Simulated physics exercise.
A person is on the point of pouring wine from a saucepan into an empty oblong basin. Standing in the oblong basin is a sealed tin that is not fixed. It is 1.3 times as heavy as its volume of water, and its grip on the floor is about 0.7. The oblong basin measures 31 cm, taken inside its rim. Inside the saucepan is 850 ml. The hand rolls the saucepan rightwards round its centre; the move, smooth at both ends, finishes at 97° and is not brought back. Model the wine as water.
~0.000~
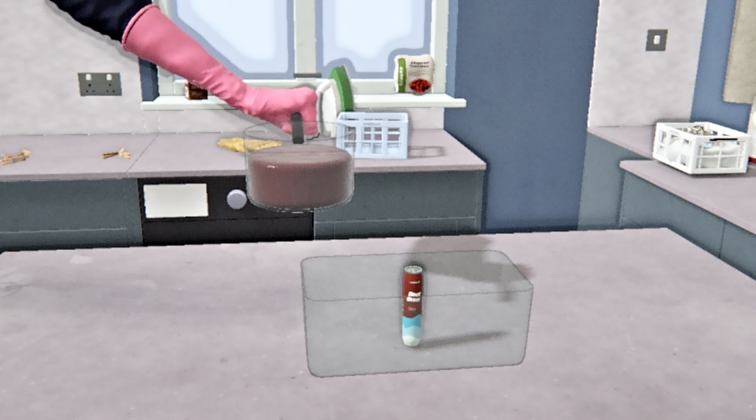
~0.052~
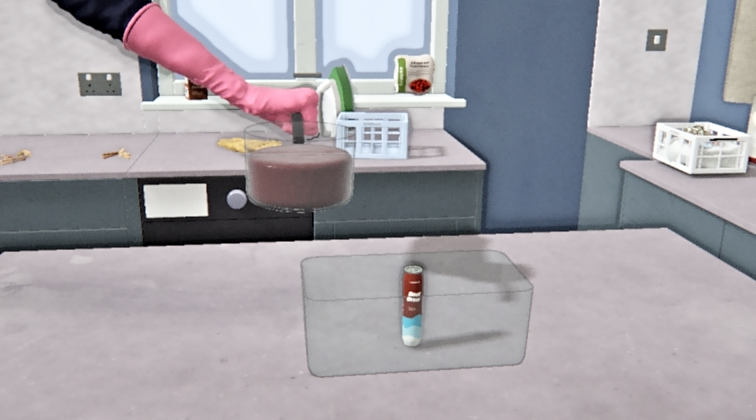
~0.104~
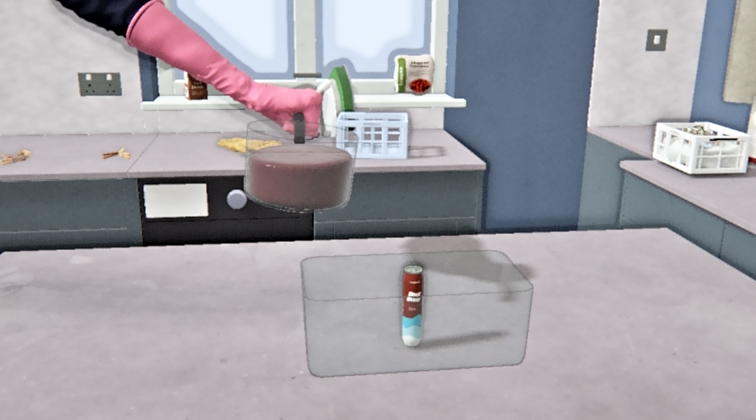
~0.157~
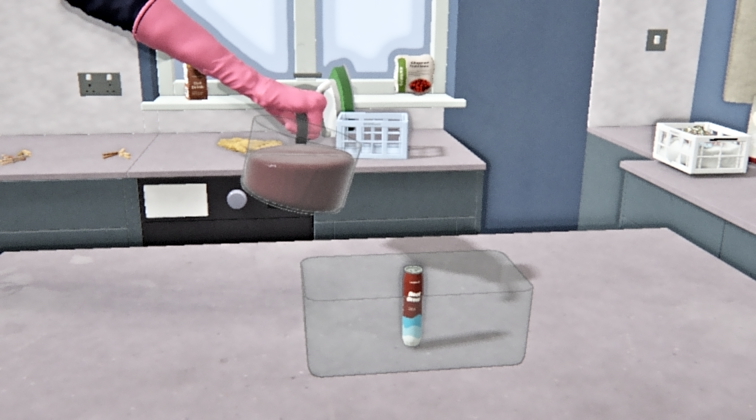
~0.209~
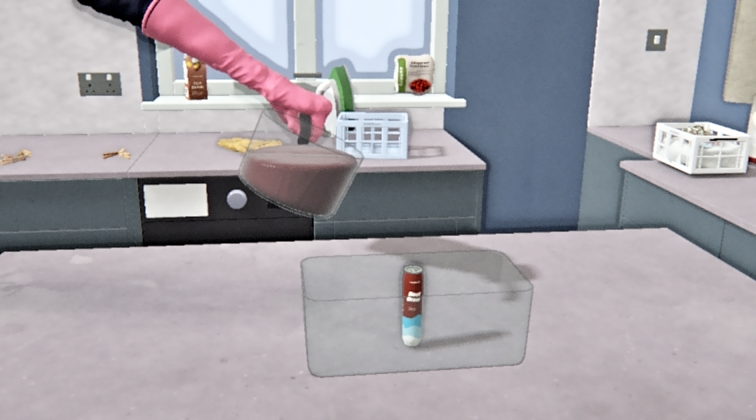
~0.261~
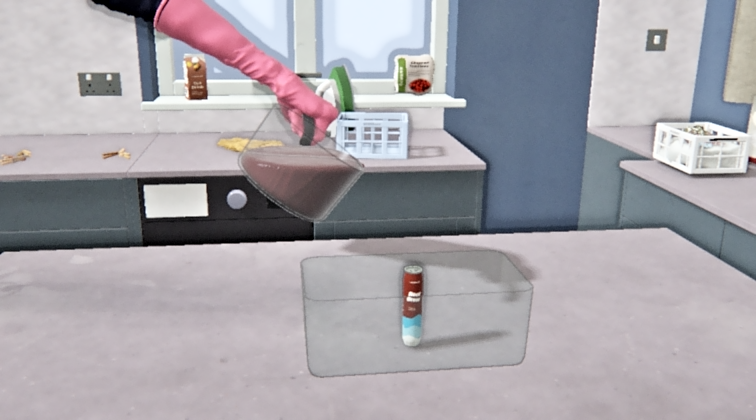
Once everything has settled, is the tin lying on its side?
Yes.
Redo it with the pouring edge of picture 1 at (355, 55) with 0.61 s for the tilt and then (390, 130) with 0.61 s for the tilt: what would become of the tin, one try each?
First it falls; then it remains upright.
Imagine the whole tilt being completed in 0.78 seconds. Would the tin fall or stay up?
Then it goes over.
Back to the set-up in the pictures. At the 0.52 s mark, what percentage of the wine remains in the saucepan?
At that time about 44 in a hundred parts are still held.
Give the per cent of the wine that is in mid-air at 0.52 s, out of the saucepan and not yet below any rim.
Some 42 per cent.
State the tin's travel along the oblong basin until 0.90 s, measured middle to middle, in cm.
Roughly 8 cm.
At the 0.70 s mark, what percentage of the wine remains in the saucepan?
16 %.
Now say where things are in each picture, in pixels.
The first frame shows tilt 0°; pouring edge (354, 131); surface from (247, 155) to (351, 153); the oblong basin's rim runs from (303, 279) to (518, 270); the tin's top is at (413, 273).
The second frame shows tilt 2°; pouring edge (355, 133); surface from (248, 155) to (351, 153).
The third frame shows tilt 7°; pouring edge (357, 138); surface from (248, 155) to (352, 154).
The fourth frame shows tilt 15°; pouring edge (360, 146); surface from (247, 156) to (354, 155).
The fifth frame shows tilt 26°; pouring edge (362, 157); surface from (245, 155) to (357, 157).
The sixth frame shows tilt 38°; pouring edge (362, 170); surface from (242, 153) to (358, 159); 1 per cent is over the edge.
By 0.52 s the tilt is 91° and 45 per cent is still to pour; the tin stands where it began.
By 0.70 s the tilt is 97° and 16 per cent is still to pour; the tin leans 13°.
By 0.90 s the tilt is 97° and 5 per cent is still to pour; the tin lies on its side.
By 1.11 s the tilt is 97° and 1 per cent is still to pour; the tin lies on its side.
At rest the tin lies on its side.
